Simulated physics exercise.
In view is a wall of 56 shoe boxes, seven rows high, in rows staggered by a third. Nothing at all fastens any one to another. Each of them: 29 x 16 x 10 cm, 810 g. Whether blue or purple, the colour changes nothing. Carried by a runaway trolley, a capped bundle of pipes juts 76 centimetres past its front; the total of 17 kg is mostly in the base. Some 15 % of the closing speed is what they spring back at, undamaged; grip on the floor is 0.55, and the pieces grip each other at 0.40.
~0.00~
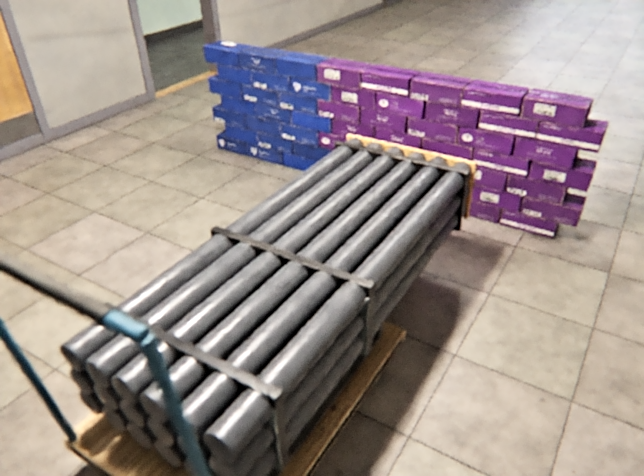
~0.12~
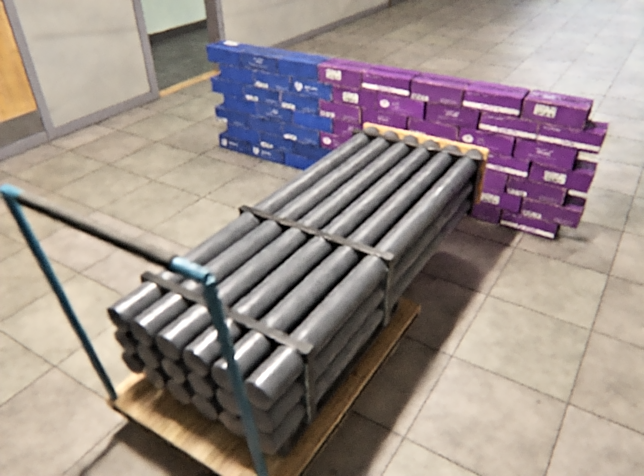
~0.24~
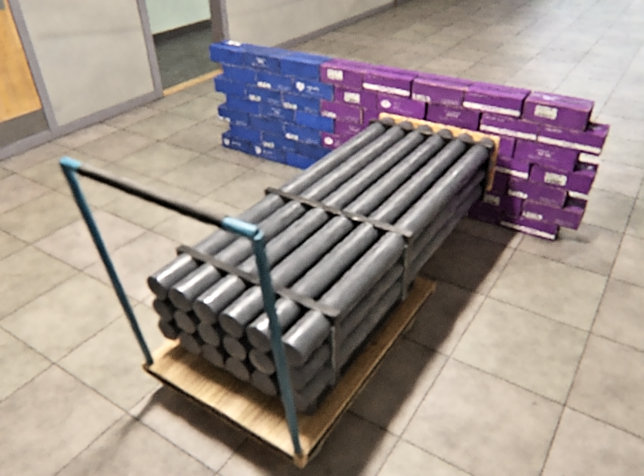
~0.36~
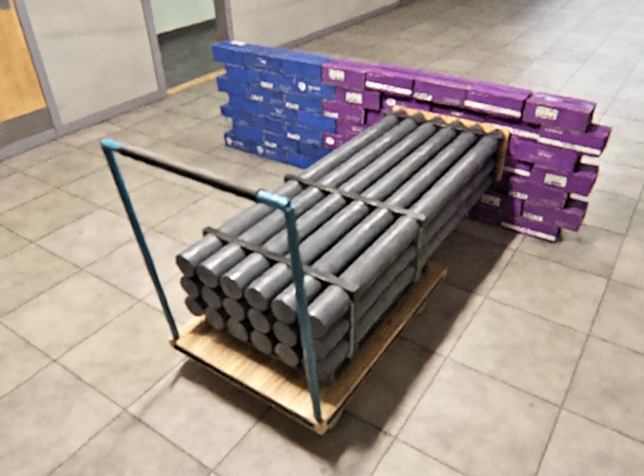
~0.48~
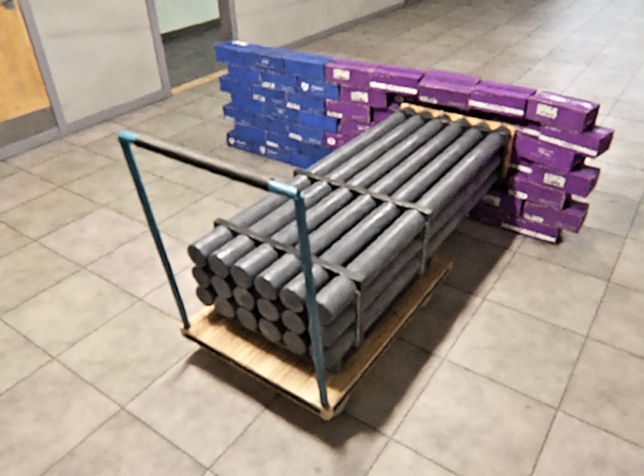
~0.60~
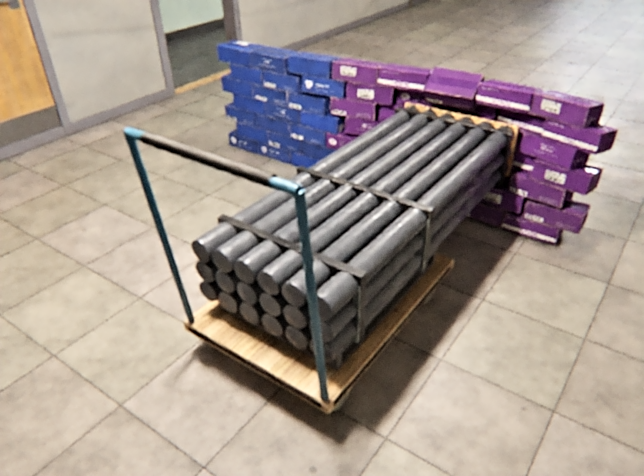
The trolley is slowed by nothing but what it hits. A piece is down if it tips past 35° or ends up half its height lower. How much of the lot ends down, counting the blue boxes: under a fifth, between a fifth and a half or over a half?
Down in the end: Short of a fifth.
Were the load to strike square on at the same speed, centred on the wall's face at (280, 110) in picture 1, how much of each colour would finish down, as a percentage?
Down at the end: Blue 80 percent, purple 30 percent.
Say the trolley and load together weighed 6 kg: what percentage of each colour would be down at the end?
Share down - blue: 0; purple: 0 (per cent).
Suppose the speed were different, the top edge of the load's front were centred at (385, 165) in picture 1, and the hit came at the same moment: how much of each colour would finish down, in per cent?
Down at the end: Blue 10 per cent, purple 70 per cent.
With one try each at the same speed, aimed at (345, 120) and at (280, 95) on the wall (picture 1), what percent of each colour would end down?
For blue it's 60 then 60 per cent, for purple 40 then 10 per cent.
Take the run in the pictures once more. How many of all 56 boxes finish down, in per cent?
Something close to 50 percent of them.
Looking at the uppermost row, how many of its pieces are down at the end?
Count: 6.
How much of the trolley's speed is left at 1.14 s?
Something like 0.1 m/s, I'd say.
After 0.88 s, load 18 cm past the wall's line, still rolling; none of the 21 blue boxes down (9 of 56 in all colours); top blue box unmoved; top purple box leaning 28°.
After 1.14 s, load 20 cm past the wall's line, still rolling; 2 of the 21 blue boxes down (26 of 56 in all colours); top blue box unmoved; top purple box leaning 65°, 31 cm lower.
At rest (3.1 s), load 22 cm past the wall's line, stopped; 2 of the 21 blue boxes down (27 of 56 in all colours); top blue box unmoved; top purple box on its side. That is 10 per cent. As the last picture would show them, middles, top blue box near (275, 60), top purple box near (364, 112).
